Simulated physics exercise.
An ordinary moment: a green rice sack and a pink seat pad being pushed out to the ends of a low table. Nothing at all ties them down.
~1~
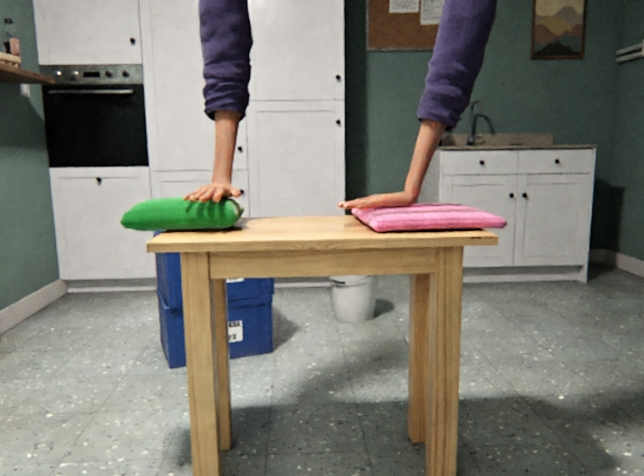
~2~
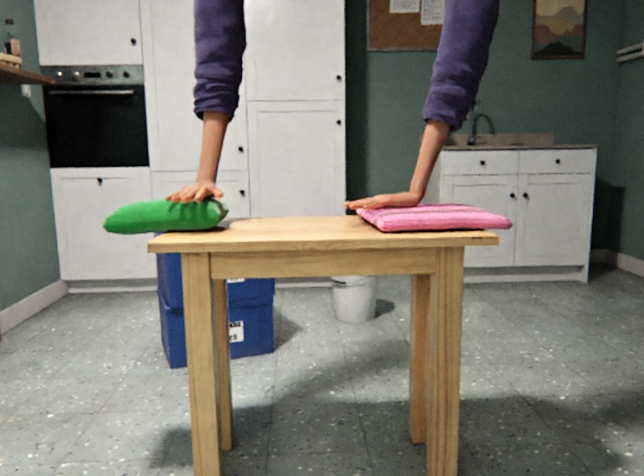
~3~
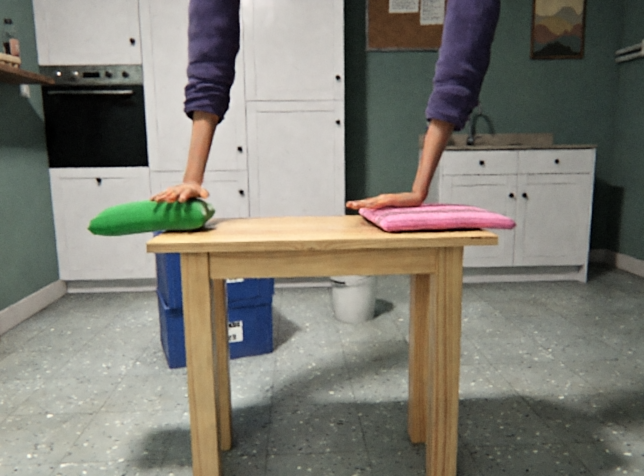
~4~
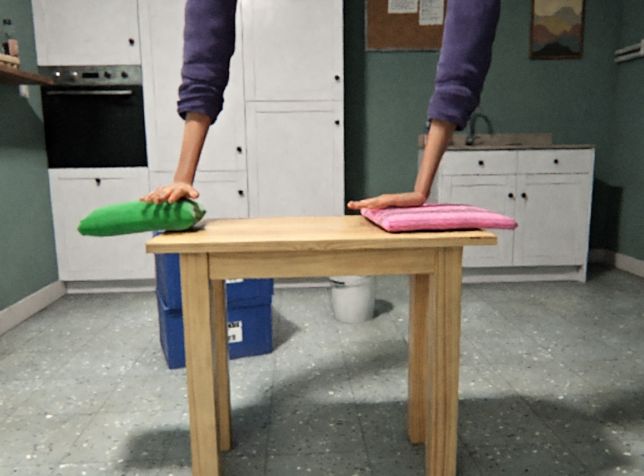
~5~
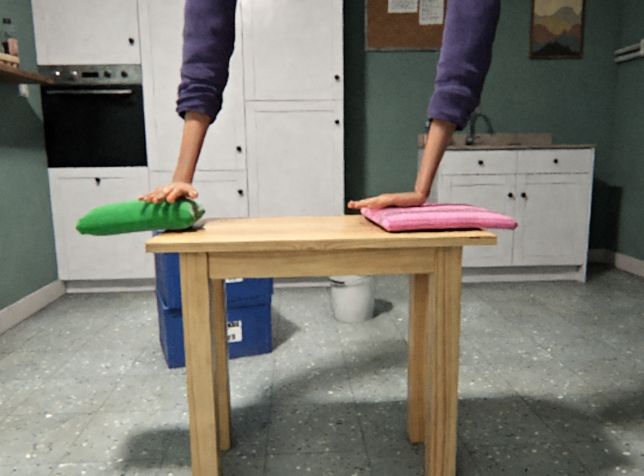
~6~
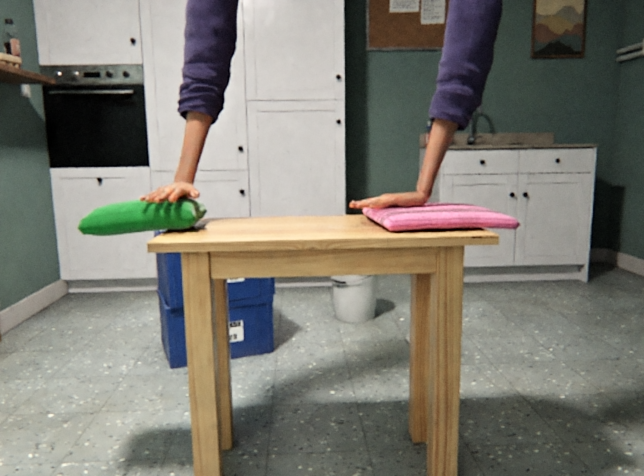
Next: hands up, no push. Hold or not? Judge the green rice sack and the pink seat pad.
Judgement: The green rice sack does not hold; the pink seat pad holds.
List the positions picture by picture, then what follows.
The first picture shows rice sack tip (130, 220); seat pad tip (490, 219).
The second picture shows rice sack tip (113, 224); seat pad tip (495, 220).
The third picture shows rice sack tip (99, 226); seat pad tip (498, 220).
The fourth picture shows rice sack tip (89, 227); seat pad tip (500, 220).
The fifth picture shows rice sack tip (87, 225); seat pad tip (500, 220).
The sixth picture shows rice sack tip (89, 226), well over half past the edge; seat pad tip (502, 220), a small part past the edge.
Then, 0.26 s on from there, rice sack falling near (139, 248); seat pad as it was left.
Then, 0.50 s on from there, rice sack falling near (138, 399); seat pad as it was left.
Then, 0.74 s on from there, rice sack on the floor near (86, 439); seat pad as it was left.
In the end, rice sack on the floor near (70, 456); seat pad as it was left. The green rice sack tips over and falls and the pink seat pad holds its place.
